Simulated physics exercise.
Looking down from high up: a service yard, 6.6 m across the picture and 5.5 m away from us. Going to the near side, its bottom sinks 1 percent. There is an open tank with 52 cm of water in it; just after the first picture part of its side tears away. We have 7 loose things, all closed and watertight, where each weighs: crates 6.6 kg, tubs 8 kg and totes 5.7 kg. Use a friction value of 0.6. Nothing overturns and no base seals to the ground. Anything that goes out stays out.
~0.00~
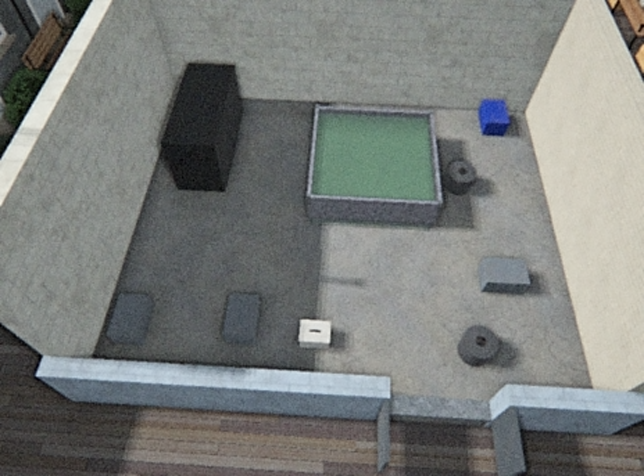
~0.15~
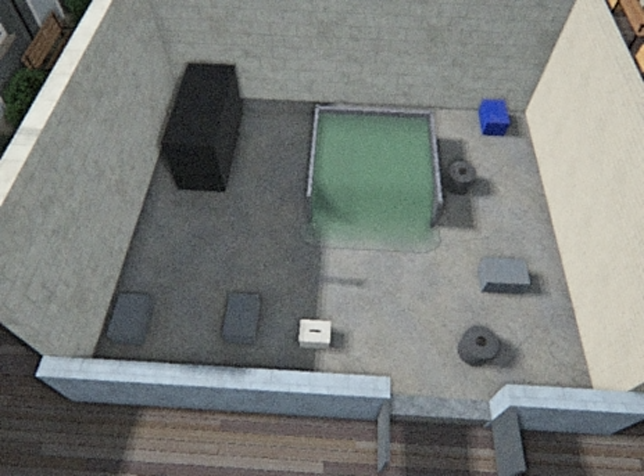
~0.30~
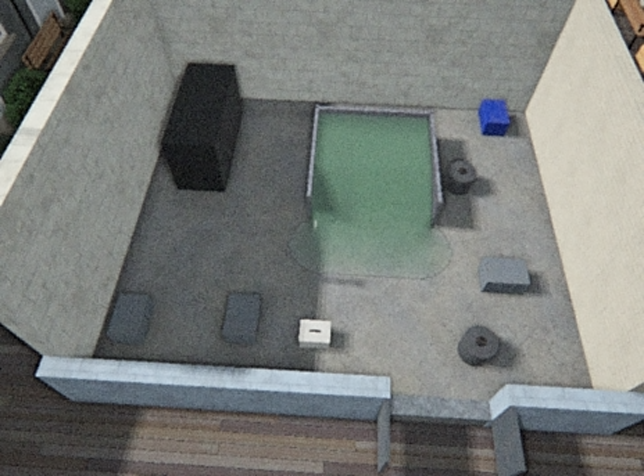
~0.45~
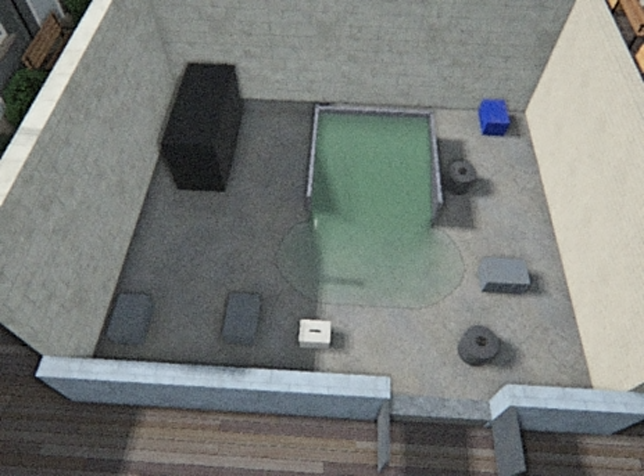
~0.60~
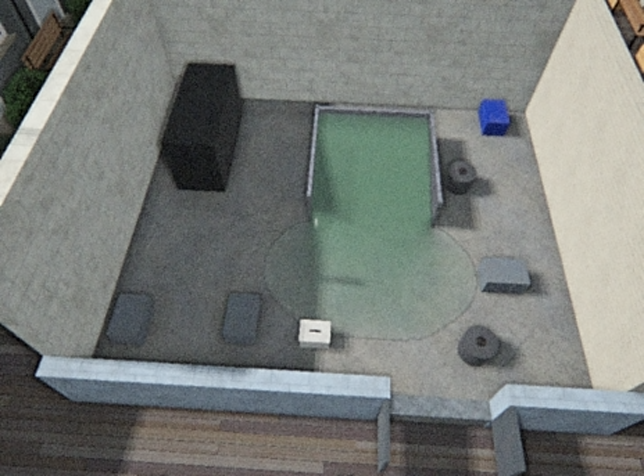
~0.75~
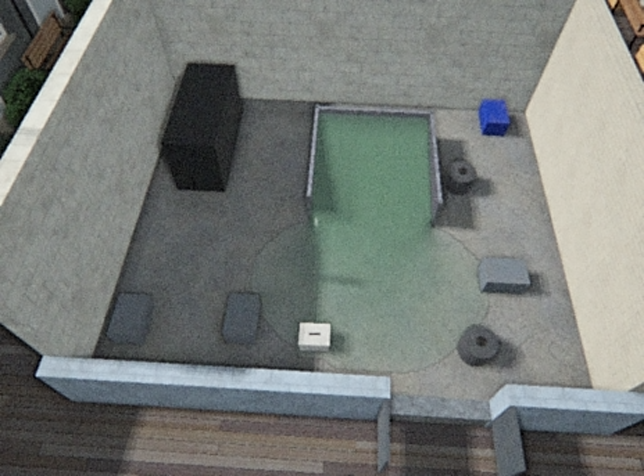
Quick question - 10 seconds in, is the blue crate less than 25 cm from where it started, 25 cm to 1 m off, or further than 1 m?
It is less than 25 cm off.
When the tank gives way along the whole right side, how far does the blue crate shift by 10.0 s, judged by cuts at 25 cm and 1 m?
With that failure, the blue crate lands a long way off.
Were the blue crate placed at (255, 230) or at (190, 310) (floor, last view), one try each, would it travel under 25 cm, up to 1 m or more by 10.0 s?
Taken in turn, it is carried a long way and then is carried a long way.
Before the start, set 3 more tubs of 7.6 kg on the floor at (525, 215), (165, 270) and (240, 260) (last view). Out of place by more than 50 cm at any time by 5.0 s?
Answers, first to last: Not exceeding, exceeding, not exceeding.
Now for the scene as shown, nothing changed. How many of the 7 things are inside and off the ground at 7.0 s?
Answer: 4.
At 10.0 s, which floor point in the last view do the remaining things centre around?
Around (394, 228).
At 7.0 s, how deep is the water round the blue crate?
Near 1 cm deep.
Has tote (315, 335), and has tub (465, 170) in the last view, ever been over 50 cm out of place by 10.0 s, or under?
First one went too far, second one stayed inside.
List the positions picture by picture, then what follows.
In the first picture, the blue crate at (496, 111) rests on the ground; 3.7 m2 under water; 0 of 7 have shifted.
In the second picture, the blue crate at (496, 111), on the bottom; water covers 4.6 m2; 0 of 7 have shifted.
In the third picture, the blue crate at (496, 111), on the bottom; 5.7 m2 under water; 0 of 7 have shifted.
In the fourth picture, the blue crate at (496, 111) rests on the ground; water covers 7.1 m2; 0 of 7 have shifted.
In the fifth picture, the blue crate at (496, 111), on the bottom; 8.6 m2 under water; 0 of 7 have shifted.
In the sixth picture, the blue crate at (496, 111) rests on the ground; water covers 10.1 m2; 0 of 7 have shifted.
After 2.0 s the blue crate is near (496, 111), 0.0 m from its start, aground; 0 of 7 are out; 3 afloat.
After 4.5 s the blue crate is near (496, 111), 0.0 m from its start, aground; 0 of 7 are out; 2 afloat.
After 7.0 s the blue crate is near (496, 111), 0.0 m from its start, aground; 0 of 7 are out; 4 afloat.
After 10.0 s the blue crate is near (496, 111), 0.0 m from its start, aground; 0 of 7 are out; 4 afloat.
